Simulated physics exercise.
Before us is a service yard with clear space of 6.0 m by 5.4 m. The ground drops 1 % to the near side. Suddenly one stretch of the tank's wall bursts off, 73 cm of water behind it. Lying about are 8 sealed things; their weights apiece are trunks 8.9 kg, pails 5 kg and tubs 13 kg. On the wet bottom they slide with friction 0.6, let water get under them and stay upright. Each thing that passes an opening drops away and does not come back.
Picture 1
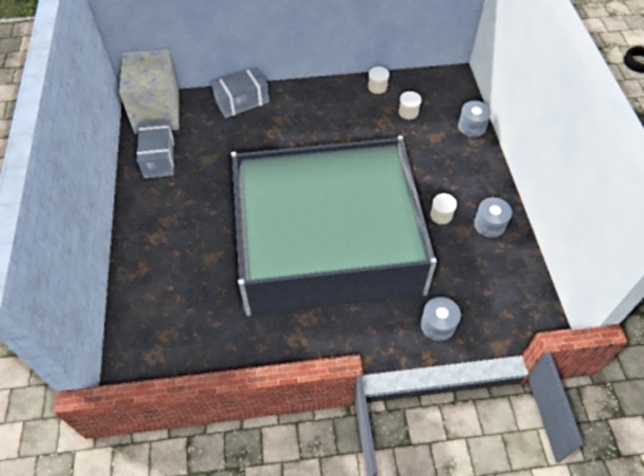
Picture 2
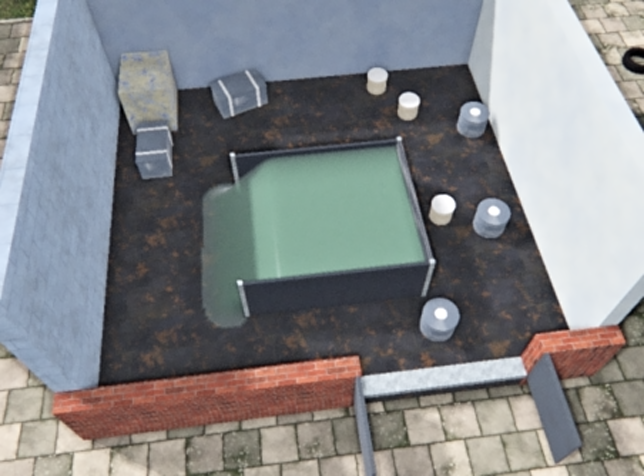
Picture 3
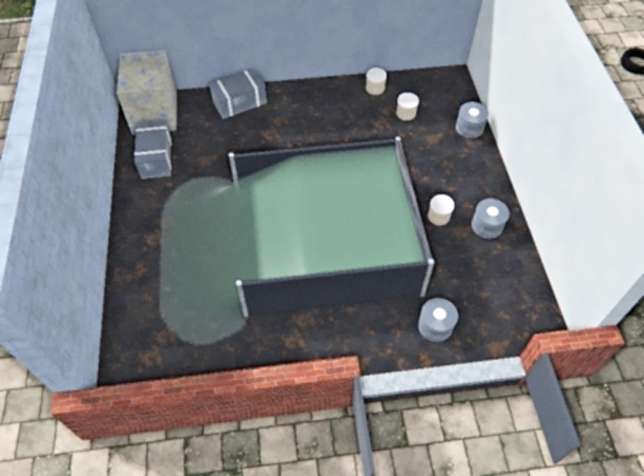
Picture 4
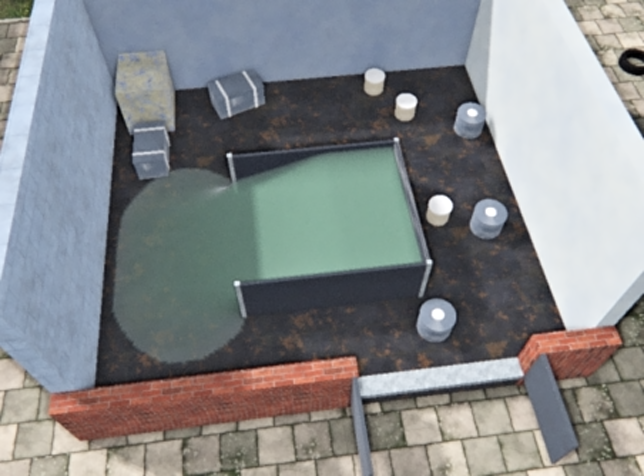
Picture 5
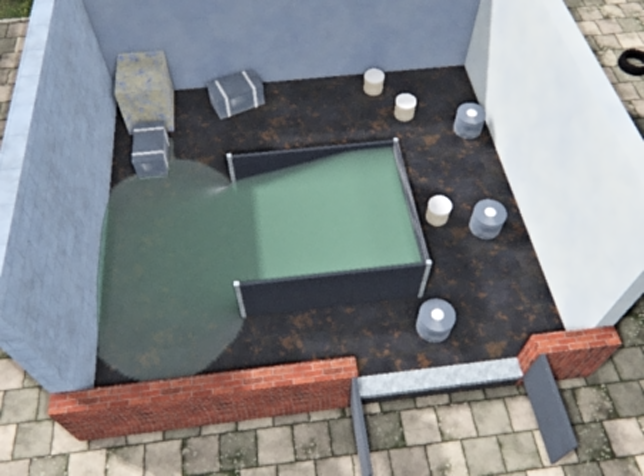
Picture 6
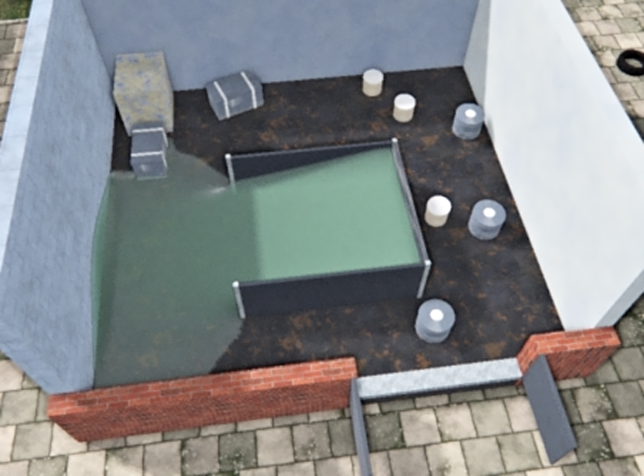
At the start, green water fills a square tank in a walled yard, with grey boxes at the upper left and small cylinders along the right. The tank's left side opens and water spreads leftward across the dark floor in a rounded sheet, reaching the left wall and brick edge, while the objects stay put.
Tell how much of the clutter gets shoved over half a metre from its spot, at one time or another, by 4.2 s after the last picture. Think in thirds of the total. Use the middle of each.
My answer: One to two thirds of the total.
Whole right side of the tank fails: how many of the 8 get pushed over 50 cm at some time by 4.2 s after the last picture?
Then it comes to 7 of them.
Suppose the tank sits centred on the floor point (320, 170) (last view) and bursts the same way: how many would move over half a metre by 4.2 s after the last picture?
Result: 5 of them.
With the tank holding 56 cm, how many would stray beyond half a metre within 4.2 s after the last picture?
I count 4 of them in that case.
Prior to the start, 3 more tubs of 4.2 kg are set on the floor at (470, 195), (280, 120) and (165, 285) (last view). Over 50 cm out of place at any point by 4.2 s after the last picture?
Answers in order are does not cross, crosses the line and crosses the line.
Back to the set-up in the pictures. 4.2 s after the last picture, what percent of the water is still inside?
Remaining: Approx. 98 per cent.
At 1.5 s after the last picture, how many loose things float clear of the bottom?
The count is 1.
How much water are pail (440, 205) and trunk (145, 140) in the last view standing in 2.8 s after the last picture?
Roughly 0 and 6 cm.
Then, 0.4 s after the last picture 0 of 8 are over 50 cm from their spots; 0 afloat.
Then, 1.5 s after the last picture 0 of 8 are over 50 cm from their spots; 1 afloat.
Then, 2.8 s after the last picture 3 of 8 are over 50 cm from their spots; 2 afloat.
Then, 4.2 s after the last picture 5 of 8 are over 50 cm from their spots, and 5 have been at some point; 5 afloat.
